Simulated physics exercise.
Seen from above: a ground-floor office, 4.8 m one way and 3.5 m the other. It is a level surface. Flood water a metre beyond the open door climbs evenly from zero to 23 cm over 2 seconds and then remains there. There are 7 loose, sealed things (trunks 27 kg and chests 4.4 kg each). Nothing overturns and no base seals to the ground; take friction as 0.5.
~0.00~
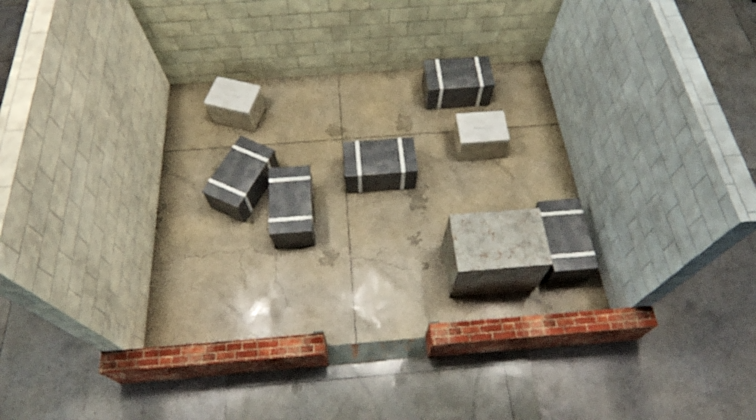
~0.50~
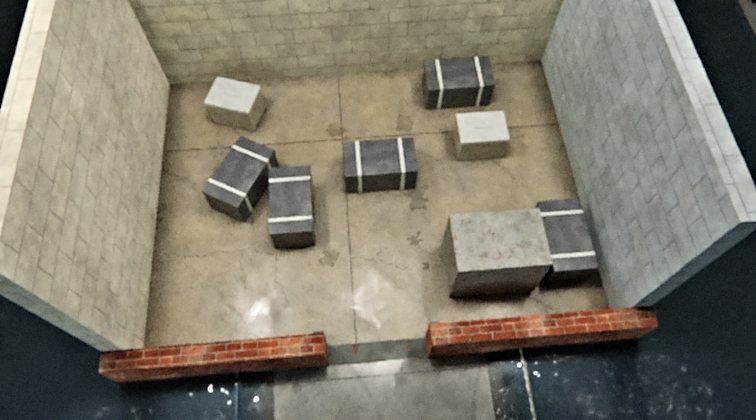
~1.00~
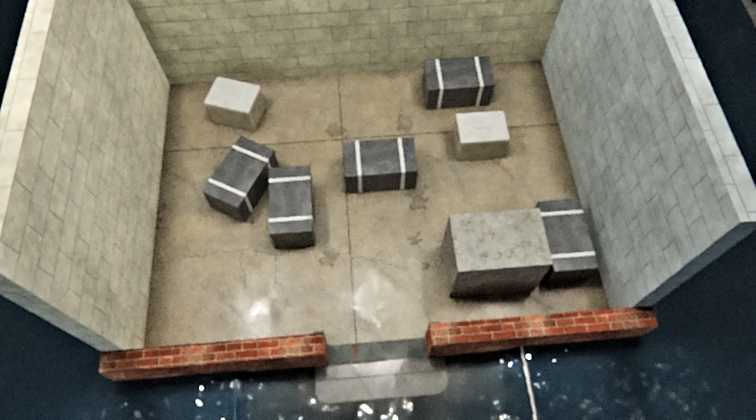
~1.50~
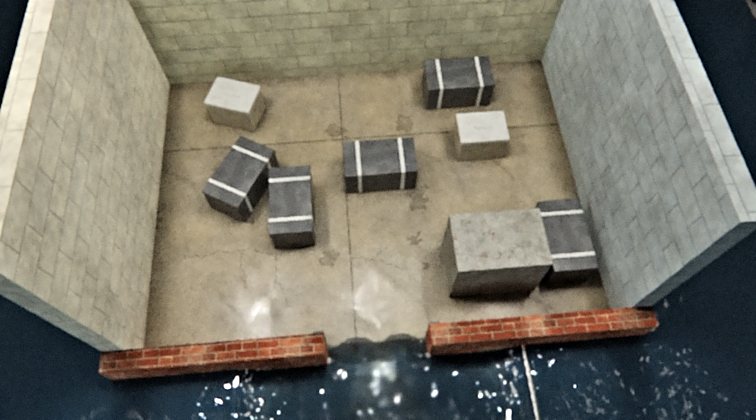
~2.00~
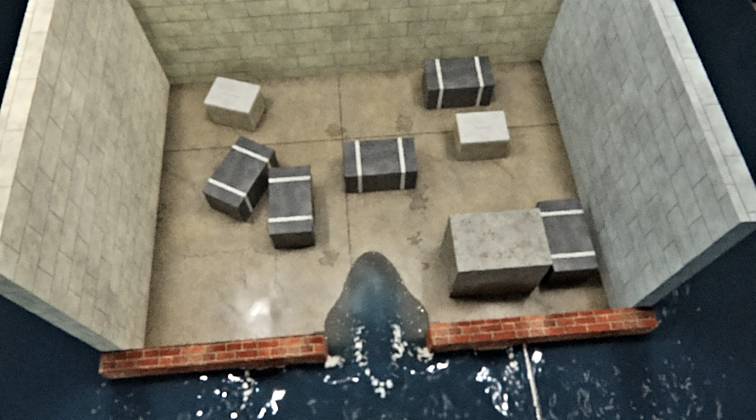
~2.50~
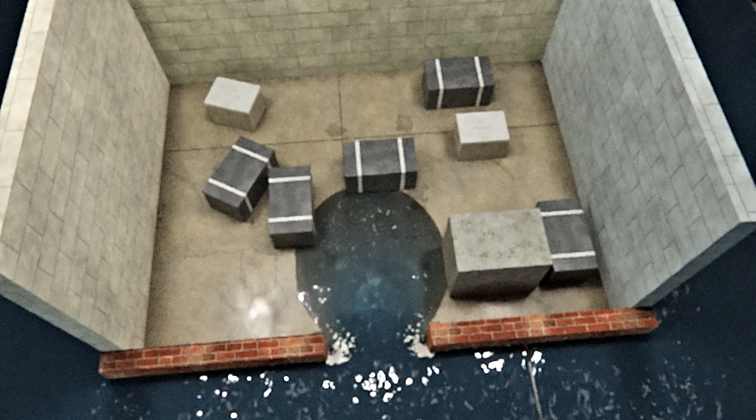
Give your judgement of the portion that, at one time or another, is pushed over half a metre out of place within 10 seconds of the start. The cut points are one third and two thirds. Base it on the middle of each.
It falls between one third and two thirds.
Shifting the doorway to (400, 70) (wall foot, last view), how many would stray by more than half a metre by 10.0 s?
So the tally would be 4.
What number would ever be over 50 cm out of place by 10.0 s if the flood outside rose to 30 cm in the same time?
You'd get 5 in that case.
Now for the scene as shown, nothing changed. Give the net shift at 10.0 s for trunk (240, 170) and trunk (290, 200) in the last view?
First 0 cm, then 20 cm.
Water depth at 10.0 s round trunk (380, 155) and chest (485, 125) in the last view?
Close to 15 and 11 centimetres.
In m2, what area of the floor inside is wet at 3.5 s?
Around 7.0 m2 of it.
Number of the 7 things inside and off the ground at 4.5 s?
At that time the total is 1.
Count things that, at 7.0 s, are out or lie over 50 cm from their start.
Result: 3.
After 3.5 s 0 of 7 are over 50 cm from their spots; 0 afloat.
After 4.5 s 2 of 7 are over 50 cm from their spots; 1 afloat.
After 7.0 s 3 of 7 are over 50 cm from their spots; 4 afloat.
After 10.0 s 3 of 7 are over 50 cm from their spots, and 4 have been at some point; 7 afloat.
